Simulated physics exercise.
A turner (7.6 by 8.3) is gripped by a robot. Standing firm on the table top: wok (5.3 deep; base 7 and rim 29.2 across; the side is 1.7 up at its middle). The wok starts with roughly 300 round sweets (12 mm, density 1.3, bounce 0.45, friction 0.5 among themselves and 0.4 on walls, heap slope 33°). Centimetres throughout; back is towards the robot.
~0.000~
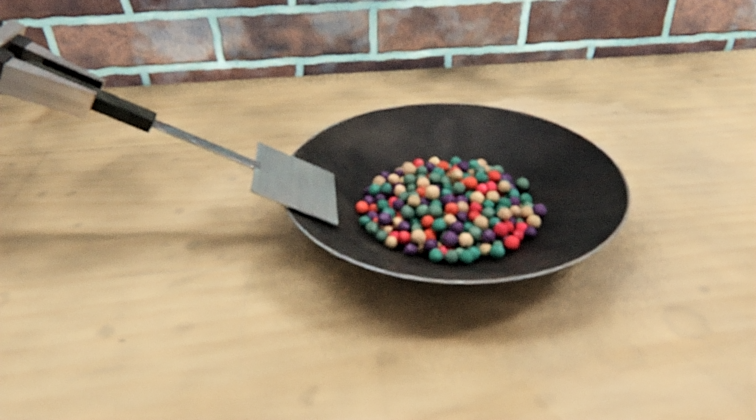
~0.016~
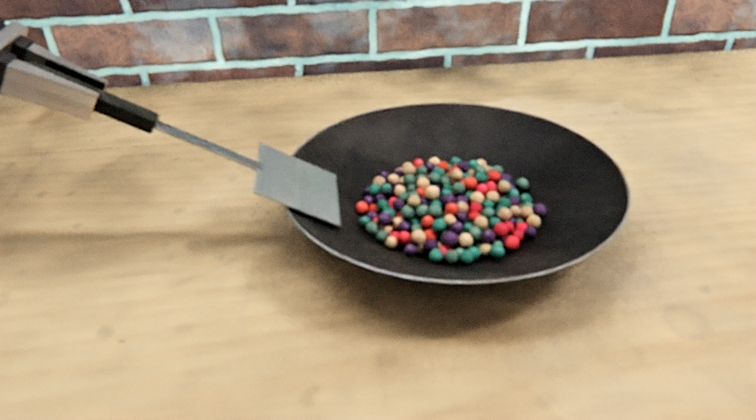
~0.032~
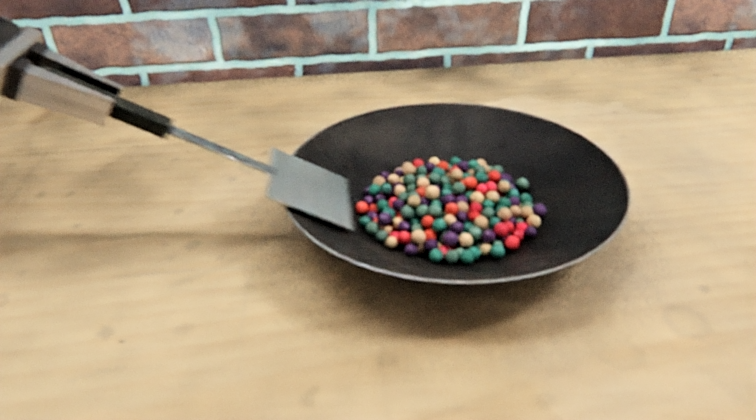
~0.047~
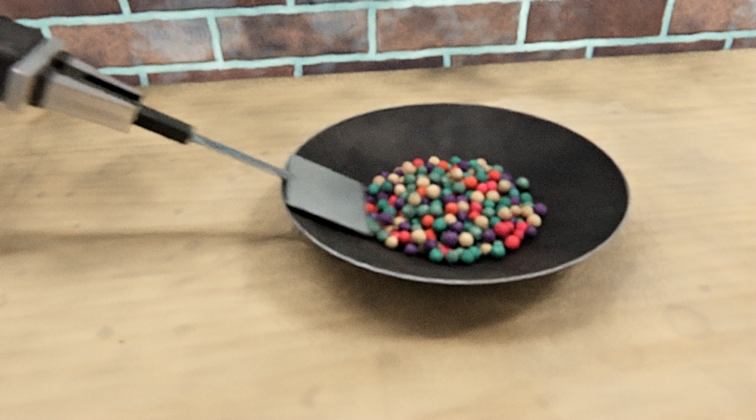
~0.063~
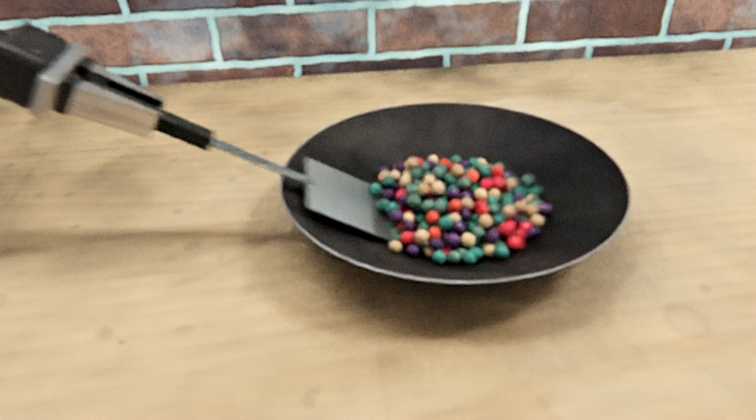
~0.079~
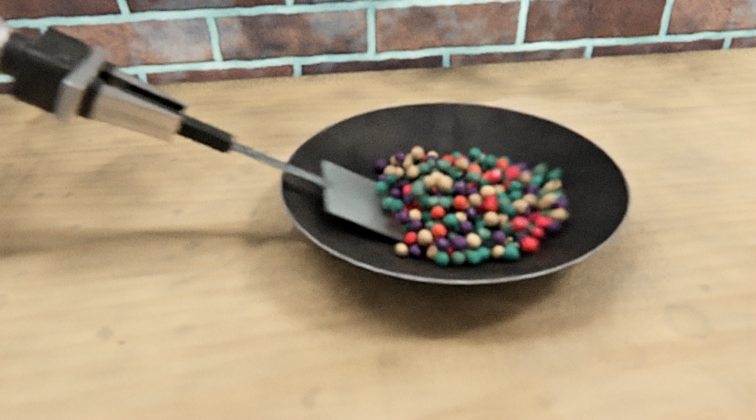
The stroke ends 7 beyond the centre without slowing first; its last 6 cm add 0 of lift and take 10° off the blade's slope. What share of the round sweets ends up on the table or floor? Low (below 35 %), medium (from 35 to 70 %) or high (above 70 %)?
A low share, below 35 %, ends on the table or floor.
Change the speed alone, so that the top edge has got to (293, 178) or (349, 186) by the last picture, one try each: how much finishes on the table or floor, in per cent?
Some 5 and 30 per cent.
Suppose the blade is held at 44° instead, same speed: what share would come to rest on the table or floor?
In that case some 30 per cent.
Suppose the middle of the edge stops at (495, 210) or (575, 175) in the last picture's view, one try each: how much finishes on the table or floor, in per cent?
About 10 and 55 per cent.
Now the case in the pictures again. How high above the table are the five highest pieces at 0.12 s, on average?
Roughly 6 cm.
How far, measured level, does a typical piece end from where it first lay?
Roughly 10 cm.
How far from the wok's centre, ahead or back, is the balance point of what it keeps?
About 5.5 cm ahead.
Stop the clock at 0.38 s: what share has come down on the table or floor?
About 20 per cent.
After 0.12 s, sloping 31°, highest piece 7 above the table; 305 in the wok.
After 0.16 s, sloping 27°, highest piece 8 above the table; 301 in the wok, 4 on the blade or in flight.
After 0.38 s, sloping 21°, highest piece 6 above the table; 233 in the wok, 63 on the table or floor, 9 on the blade or in flight.
After 1.43 s, sloping 21°, highest piece 6 above the table; 232 in the wok, 73 on the table or floor.
In the end, 232 in the wok, 73 on the table or floor. That is 24 % on the table or floor.
